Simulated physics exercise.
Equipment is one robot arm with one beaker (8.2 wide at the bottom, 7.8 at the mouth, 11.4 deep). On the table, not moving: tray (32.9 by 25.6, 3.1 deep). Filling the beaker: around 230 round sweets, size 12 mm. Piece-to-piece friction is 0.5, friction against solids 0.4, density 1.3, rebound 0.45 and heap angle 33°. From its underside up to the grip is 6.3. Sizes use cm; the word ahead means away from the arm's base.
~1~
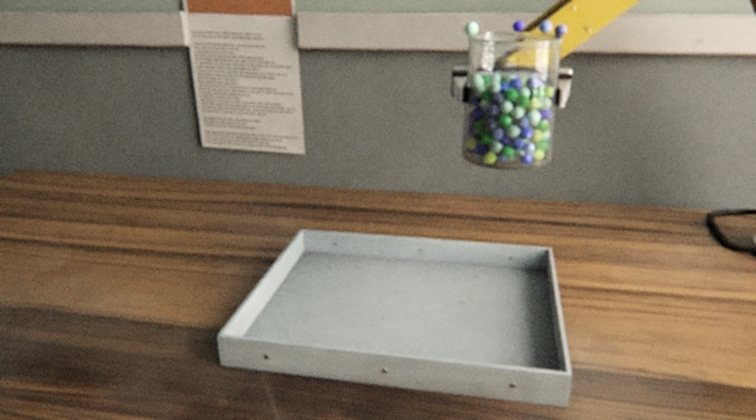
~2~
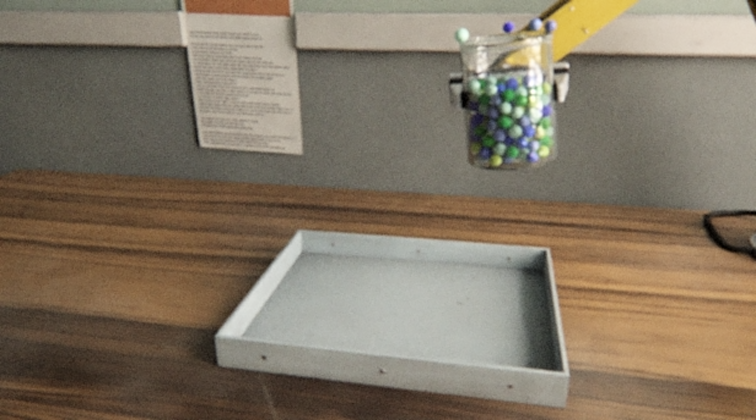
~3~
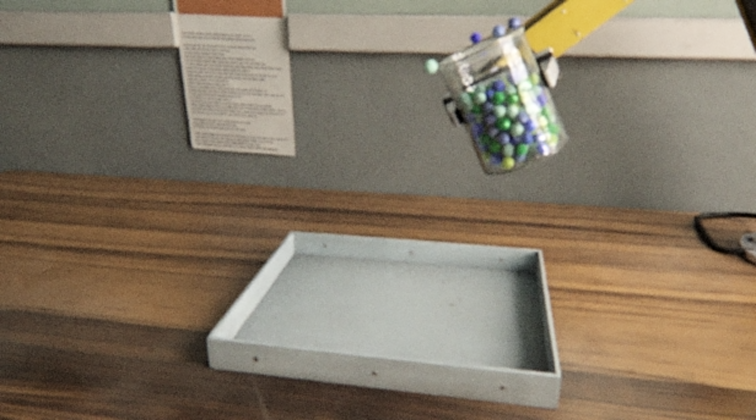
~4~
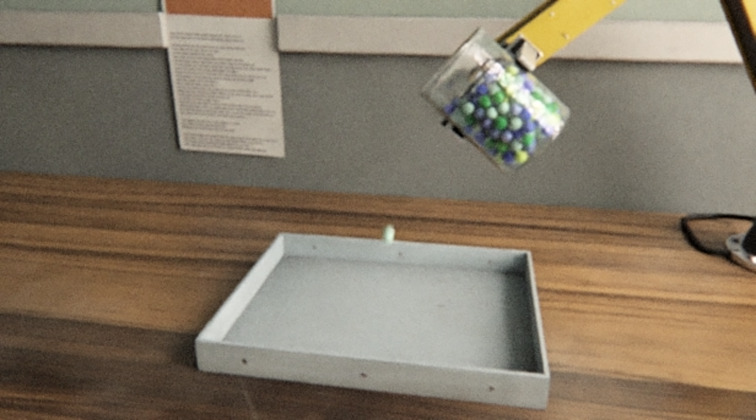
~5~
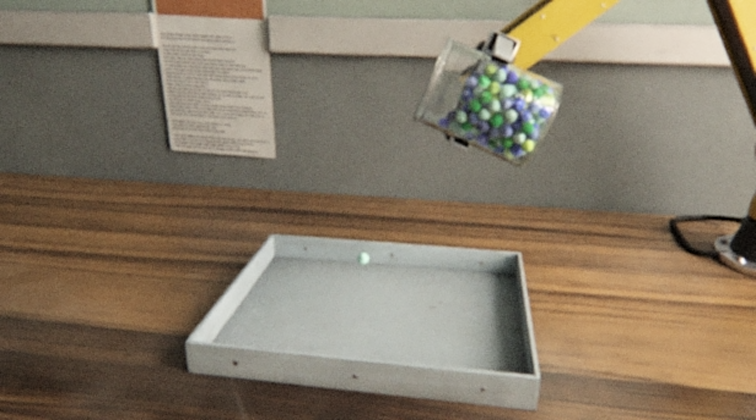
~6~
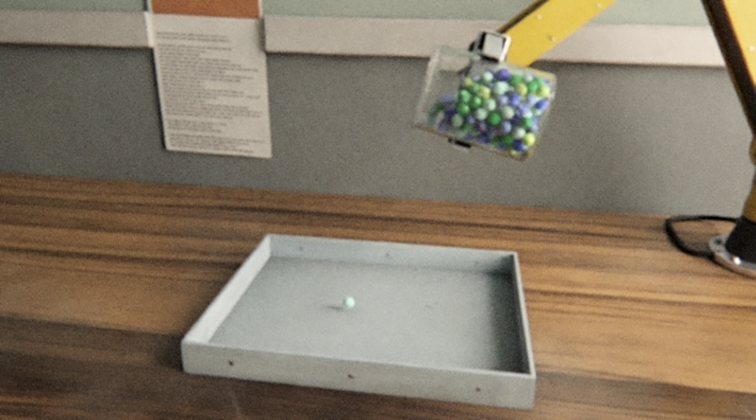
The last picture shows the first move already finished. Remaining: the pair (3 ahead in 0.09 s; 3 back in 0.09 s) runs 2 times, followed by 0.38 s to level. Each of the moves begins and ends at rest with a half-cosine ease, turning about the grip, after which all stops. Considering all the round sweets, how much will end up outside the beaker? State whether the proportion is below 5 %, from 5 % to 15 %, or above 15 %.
The proportion is above 15 %.
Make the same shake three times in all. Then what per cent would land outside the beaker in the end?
Estimate for that case: 35 %.
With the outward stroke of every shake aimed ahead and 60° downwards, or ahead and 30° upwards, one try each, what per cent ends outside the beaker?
You'd get some 5 per cent with the first setting and some 40 per cent with the second.
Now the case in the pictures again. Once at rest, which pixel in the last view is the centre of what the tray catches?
Middle point: About (314, 310).
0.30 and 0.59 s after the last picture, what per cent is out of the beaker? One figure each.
At the first moment 15 per cent, at the second 30 per cent.
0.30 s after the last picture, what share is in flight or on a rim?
It amounts to roughly 13 in a hundred.
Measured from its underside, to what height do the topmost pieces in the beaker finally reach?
Top of the fill: Near 8.0 cm.
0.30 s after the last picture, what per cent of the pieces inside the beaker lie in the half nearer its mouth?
Around 50 percent.
Then, 0.30 s later, tilted 76° forward, highest piece 27 above the table; 197 in the beaker, 3 in the tray, 29 in flight or on a rim.
Then, 0.59 s later, tilted 25° forward, highest piece 29 above the table; 165 in the beaker, 60 in the tray, 4 in flight or on a rim.
Then, 0.94 s later, level, highest piece 28 above the table; 165 in the beaker, 64 in the tray.
Then, 1.99 s later, level, highest piece 28 above the table; 165 in the beaker, 64 in the tray.
At rest, 165 in the beaker, 64 in the tray. That is 28 % outside the beaker.
